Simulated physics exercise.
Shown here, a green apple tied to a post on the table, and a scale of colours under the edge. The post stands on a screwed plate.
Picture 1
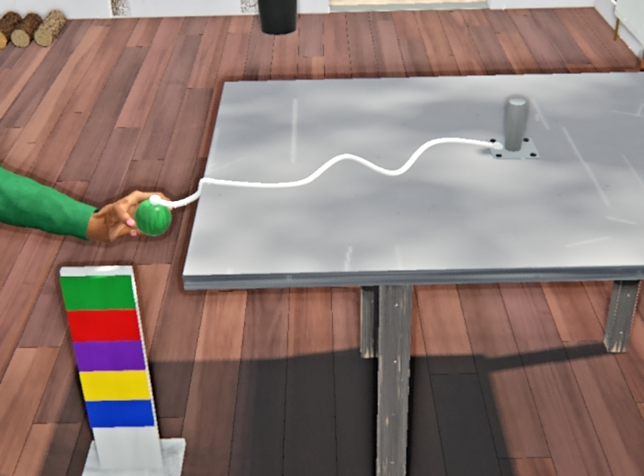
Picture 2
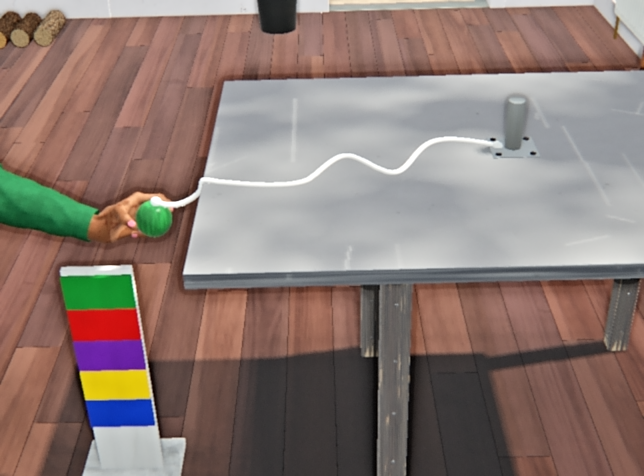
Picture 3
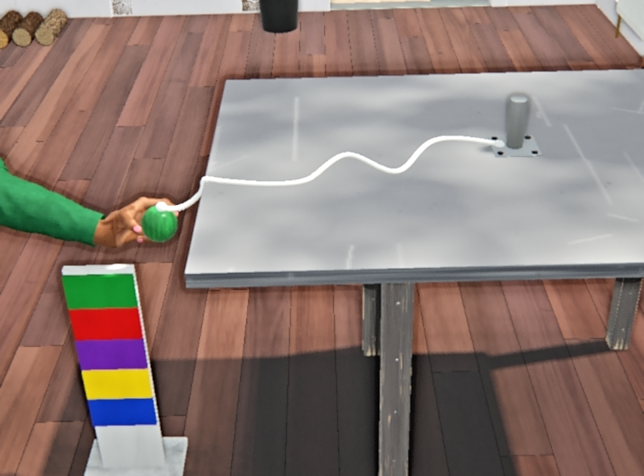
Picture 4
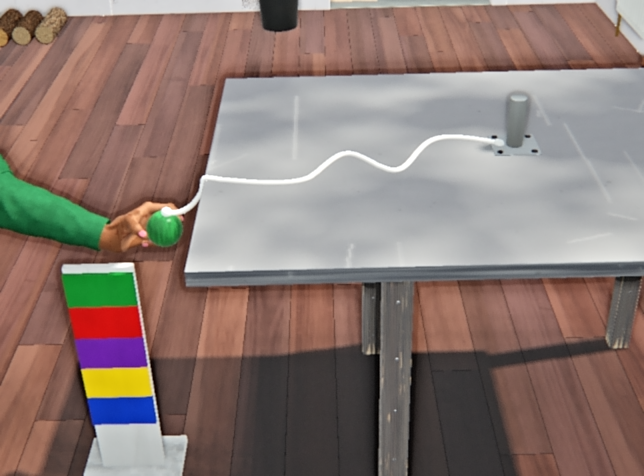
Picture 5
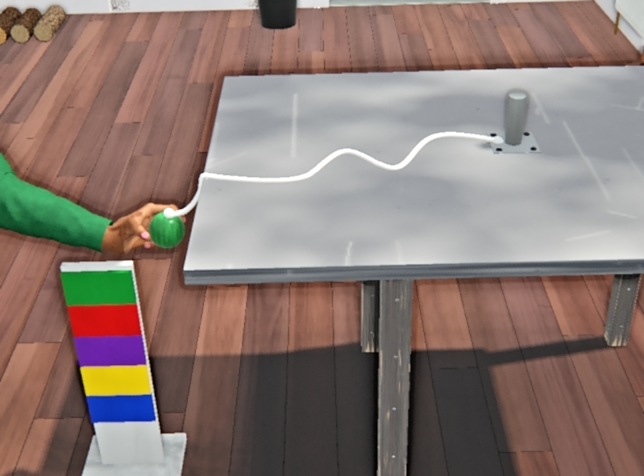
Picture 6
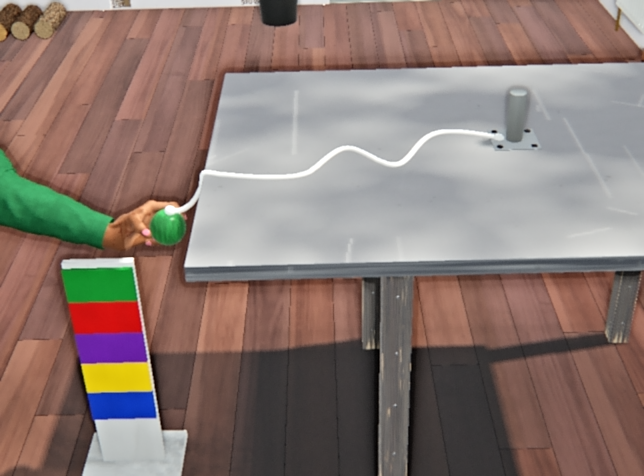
On a grey table, a white lead ties a post to a green ball, a green-sleeved hand holding it and shifting slightly.
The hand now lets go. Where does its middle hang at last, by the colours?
Its centre hangs level with the red band.
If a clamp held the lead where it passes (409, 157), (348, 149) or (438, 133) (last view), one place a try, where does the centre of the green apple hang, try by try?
Try by try, around (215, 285), (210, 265) and (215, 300).
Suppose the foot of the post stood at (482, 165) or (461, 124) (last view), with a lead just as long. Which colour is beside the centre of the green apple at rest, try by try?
Taking them in turn: Purple; purple.
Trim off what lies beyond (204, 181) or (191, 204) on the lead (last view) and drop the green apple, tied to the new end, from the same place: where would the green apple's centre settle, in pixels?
About (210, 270) and (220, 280).
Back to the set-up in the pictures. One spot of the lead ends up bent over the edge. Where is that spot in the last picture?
The one at (285, 178).
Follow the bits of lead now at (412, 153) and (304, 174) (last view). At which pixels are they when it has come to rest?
They go to (385, 151) and to (223, 168).
Soon after, apple near (230, 307); level with red.
After that, apple near (206, 310); level with red.
In the end, apple near (216, 309); level with red. Its middle rests at the red band.
